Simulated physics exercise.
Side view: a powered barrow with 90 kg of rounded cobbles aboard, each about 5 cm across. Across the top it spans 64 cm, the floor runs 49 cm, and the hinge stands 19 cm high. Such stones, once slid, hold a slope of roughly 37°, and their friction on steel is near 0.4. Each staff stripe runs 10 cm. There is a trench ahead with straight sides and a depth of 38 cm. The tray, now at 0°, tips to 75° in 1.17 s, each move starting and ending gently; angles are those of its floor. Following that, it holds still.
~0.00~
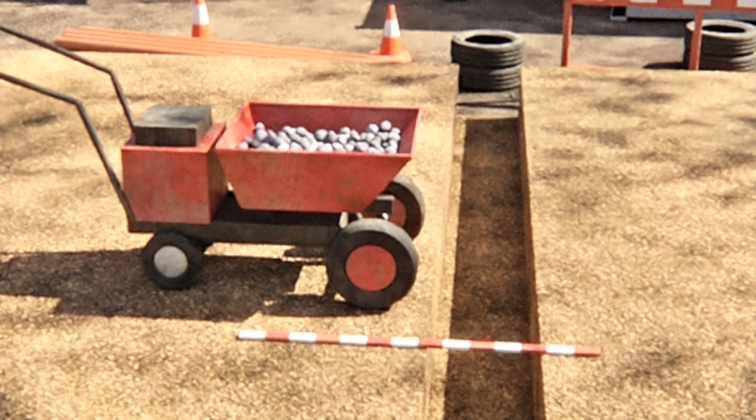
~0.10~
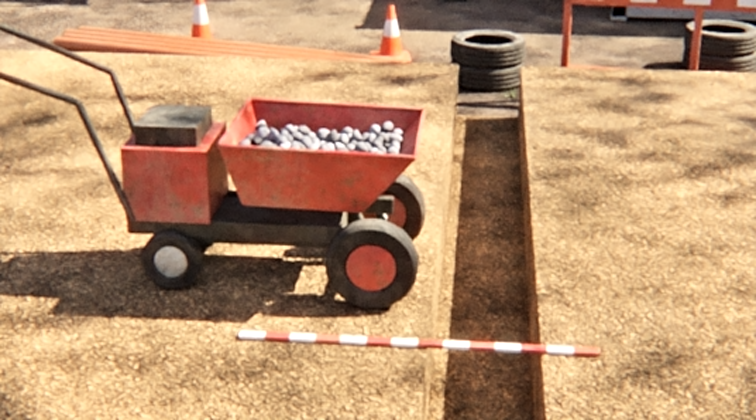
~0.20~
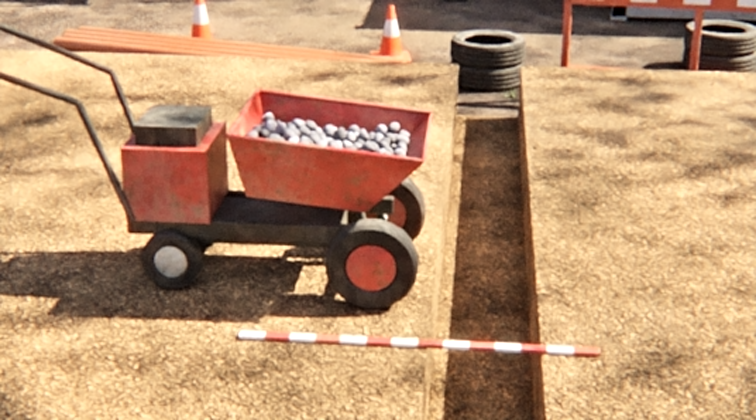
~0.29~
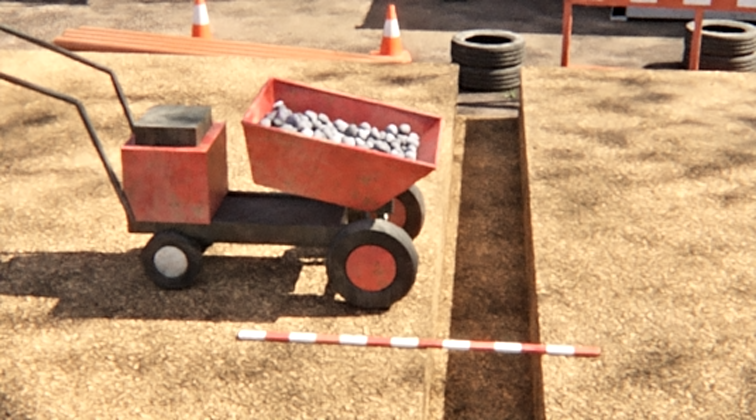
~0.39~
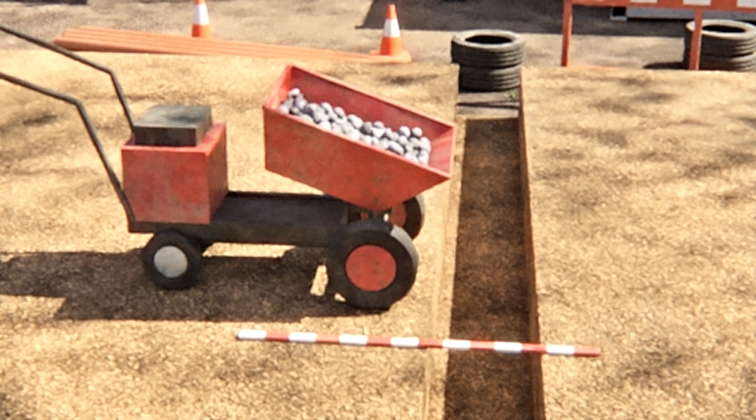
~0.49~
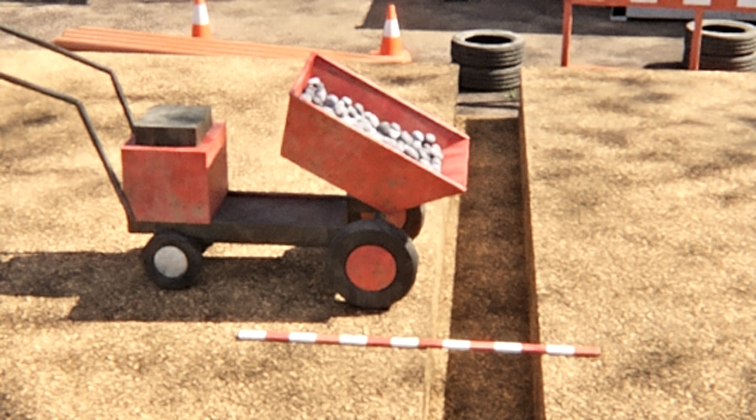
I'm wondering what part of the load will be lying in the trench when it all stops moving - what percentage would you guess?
I would guess about 55 per cent.
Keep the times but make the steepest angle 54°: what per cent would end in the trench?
Roughly 25% would end there.
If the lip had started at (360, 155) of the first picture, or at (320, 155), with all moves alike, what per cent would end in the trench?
I'd expect some 100 per cent, then some 100.
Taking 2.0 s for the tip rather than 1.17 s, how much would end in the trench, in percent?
Roughly 65 per cent.
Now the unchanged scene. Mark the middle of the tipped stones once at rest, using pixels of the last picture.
Middle at around (527, 340), I'd say.
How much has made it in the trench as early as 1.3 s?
Something like 25 in a hundred.
After 0.9 s the floor is at 63°; 100 % in the tray; the foremost stones are at (490, 228).
After 1.3 s the floor is at 75°; 54 % in the tray, 23 % in the trench, 23 % past the trench; the foremost stones are at (600, 284).
After 1.6 s the floor is at 75°; 16 % in the tray, 40 % in the trench, 44 % past the trench; the foremost stones are at (700, 286).
After 3.6 s the floor is at 75°; 0 % in the tray, 55 % in the trench, 45 % past the trench; the foremost stones are past the picture's edge.
